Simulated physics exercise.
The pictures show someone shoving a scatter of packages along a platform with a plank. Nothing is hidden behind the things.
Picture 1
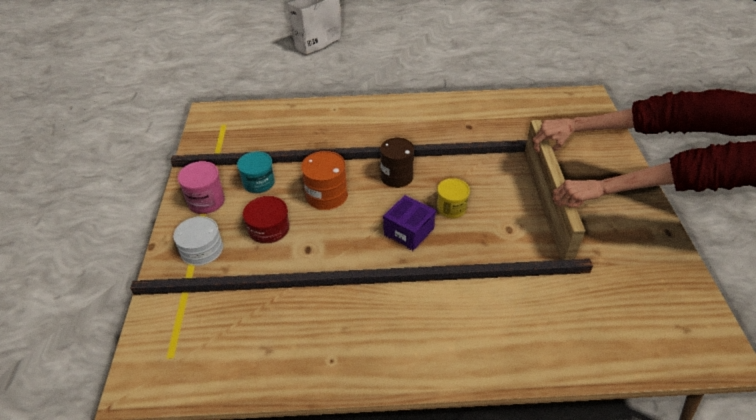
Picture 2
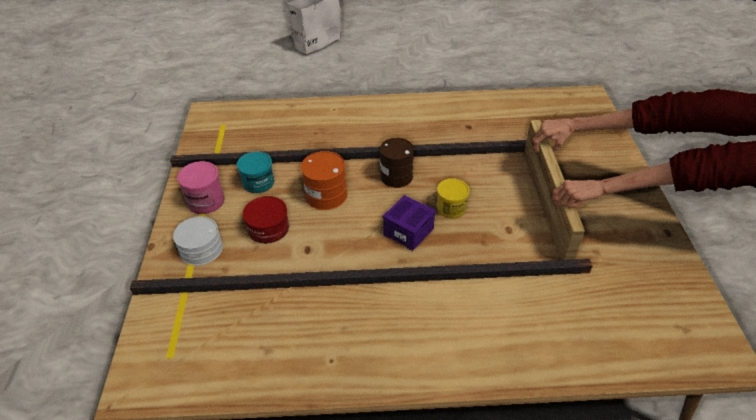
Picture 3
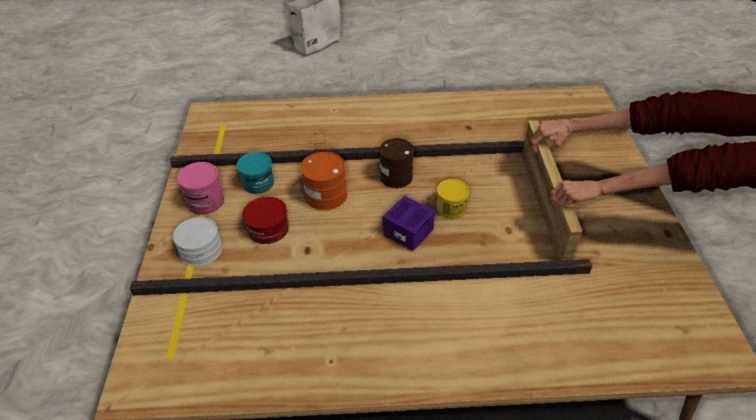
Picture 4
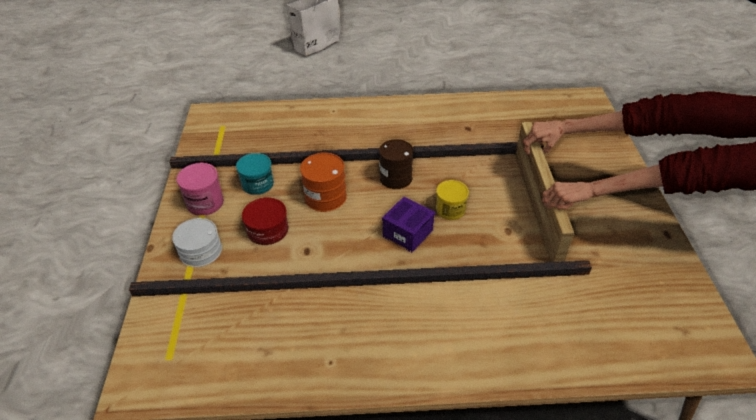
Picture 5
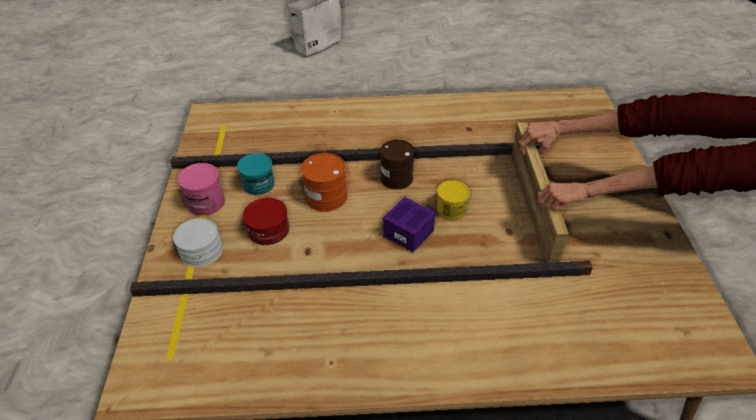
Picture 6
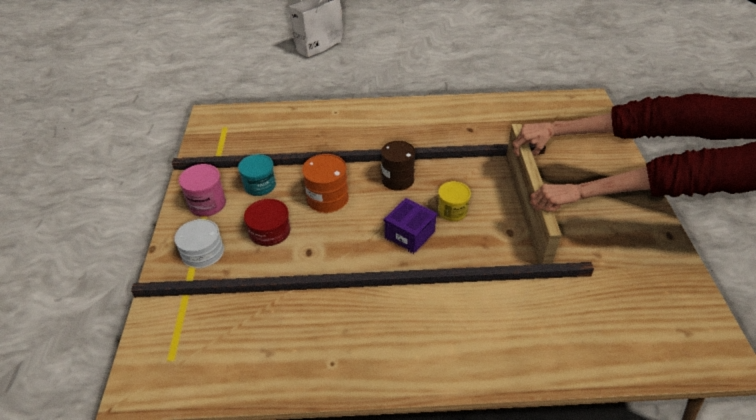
Two hands in dark red sleeves sliding a wooden plank slightly left between dark rails, while the colourful containers stay put.
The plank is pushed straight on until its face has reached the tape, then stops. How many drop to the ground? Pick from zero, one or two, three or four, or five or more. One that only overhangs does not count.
The number that fall off is three or four.
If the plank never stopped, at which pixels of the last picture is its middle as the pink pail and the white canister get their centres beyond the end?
At (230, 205) for the pink pail; at (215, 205) for the white canister.
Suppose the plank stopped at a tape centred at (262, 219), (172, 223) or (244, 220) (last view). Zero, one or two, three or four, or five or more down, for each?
Taking them in turn, none; five or more; none at all.
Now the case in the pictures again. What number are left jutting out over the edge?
It comes to 0.
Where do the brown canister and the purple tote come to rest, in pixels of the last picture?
About (193, 166), and the other about (173, 248).
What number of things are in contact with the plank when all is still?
The number is 4.
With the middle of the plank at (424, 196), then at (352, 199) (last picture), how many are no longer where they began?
First 2, then 4.
Soon after, none off yet; pink pail at rest near (203, 191); white canister at rest near (200, 243); turquoise pail at rest near (258, 175).
In the end, the number that fall off is three or four; gone, red pail, turquoise pail, white canister and pink pail.
